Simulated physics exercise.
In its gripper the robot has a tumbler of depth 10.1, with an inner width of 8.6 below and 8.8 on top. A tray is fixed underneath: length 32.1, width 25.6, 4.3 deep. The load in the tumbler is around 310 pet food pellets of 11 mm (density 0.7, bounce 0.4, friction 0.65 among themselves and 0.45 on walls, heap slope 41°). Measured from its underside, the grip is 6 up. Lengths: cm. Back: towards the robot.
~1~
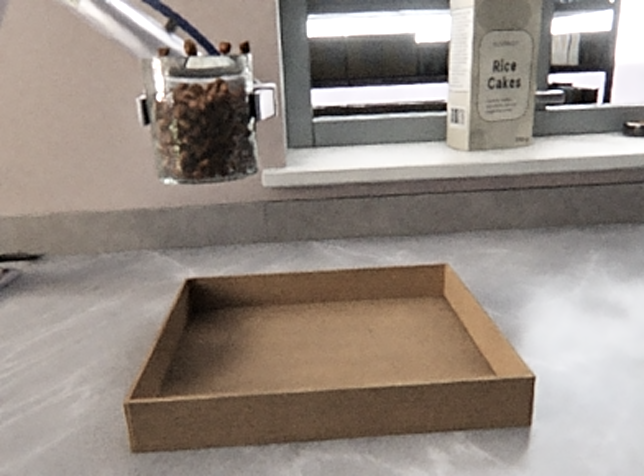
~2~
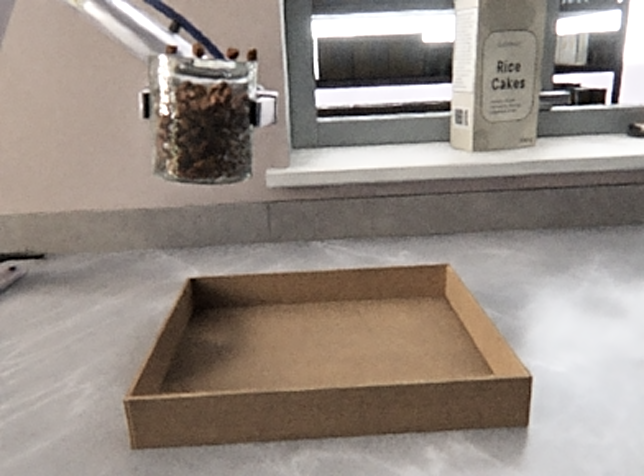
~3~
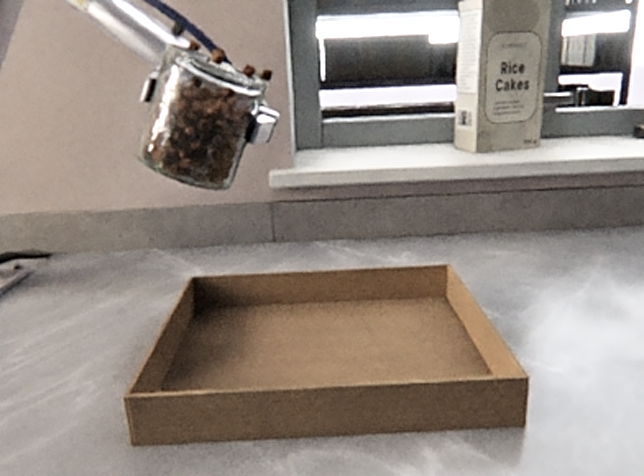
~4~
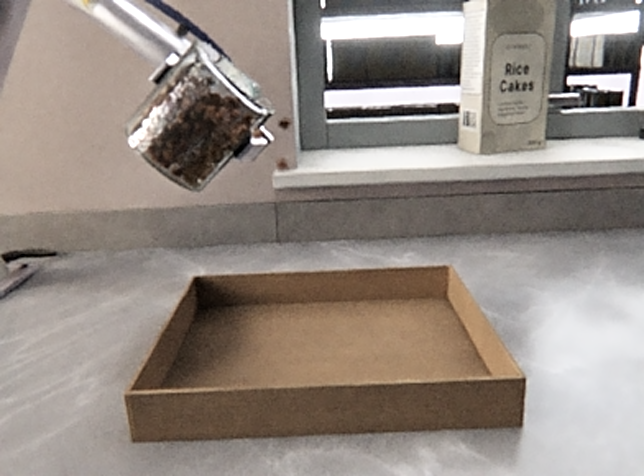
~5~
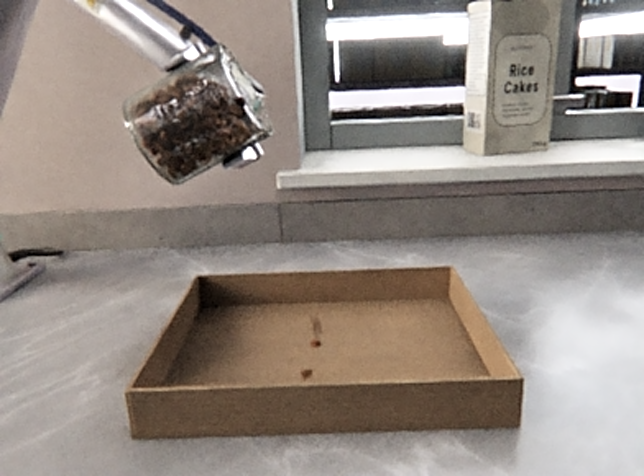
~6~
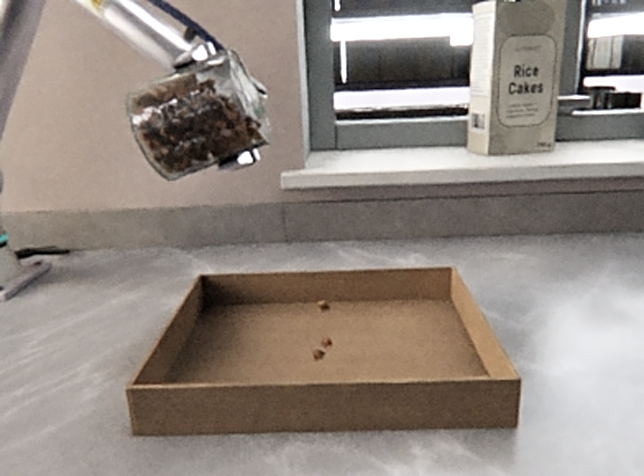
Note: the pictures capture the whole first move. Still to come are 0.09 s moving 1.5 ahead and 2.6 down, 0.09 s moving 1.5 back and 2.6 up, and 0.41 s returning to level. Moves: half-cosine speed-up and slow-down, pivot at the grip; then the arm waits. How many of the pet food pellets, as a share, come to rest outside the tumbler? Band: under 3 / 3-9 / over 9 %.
Under 3 %.
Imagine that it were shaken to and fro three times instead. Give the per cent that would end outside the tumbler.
Roughly 5 percent.
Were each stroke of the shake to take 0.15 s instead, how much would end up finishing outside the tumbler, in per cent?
That would give around 0 per cent.
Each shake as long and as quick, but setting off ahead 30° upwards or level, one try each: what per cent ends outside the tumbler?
Estimates, in order: 20 % then 15 %.
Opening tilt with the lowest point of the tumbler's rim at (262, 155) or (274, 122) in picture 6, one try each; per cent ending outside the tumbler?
I'd put them at some 5 and 0 in a hundred.
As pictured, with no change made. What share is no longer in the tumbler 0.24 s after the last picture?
Roughly 0 percent up to then.
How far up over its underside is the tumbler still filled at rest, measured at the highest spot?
Around 9.5 centimetres above the underside.
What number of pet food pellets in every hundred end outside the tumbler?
Roughly 2 percent.
Then, 0.24 s later, tilted 68° forward, highest piece 28 above the table; 306 in the tumbler, 3 in the tray.
Then, 0.47 s later, tilted 14° forward, highest piece 29 above the table; 305 in the tumbler, 4 in the tray.
Then, 0.79 s later, level, highest piece 30 above the table; 305 in the tumbler, 4 in the tray.
Then, 1.84 s later, level, highest piece 30 above the table; 305 in the tumbler, 4 in the tray.
At rest, 305 in the tumbler, 4 in the tray. That is 1 % outside the tumbler.
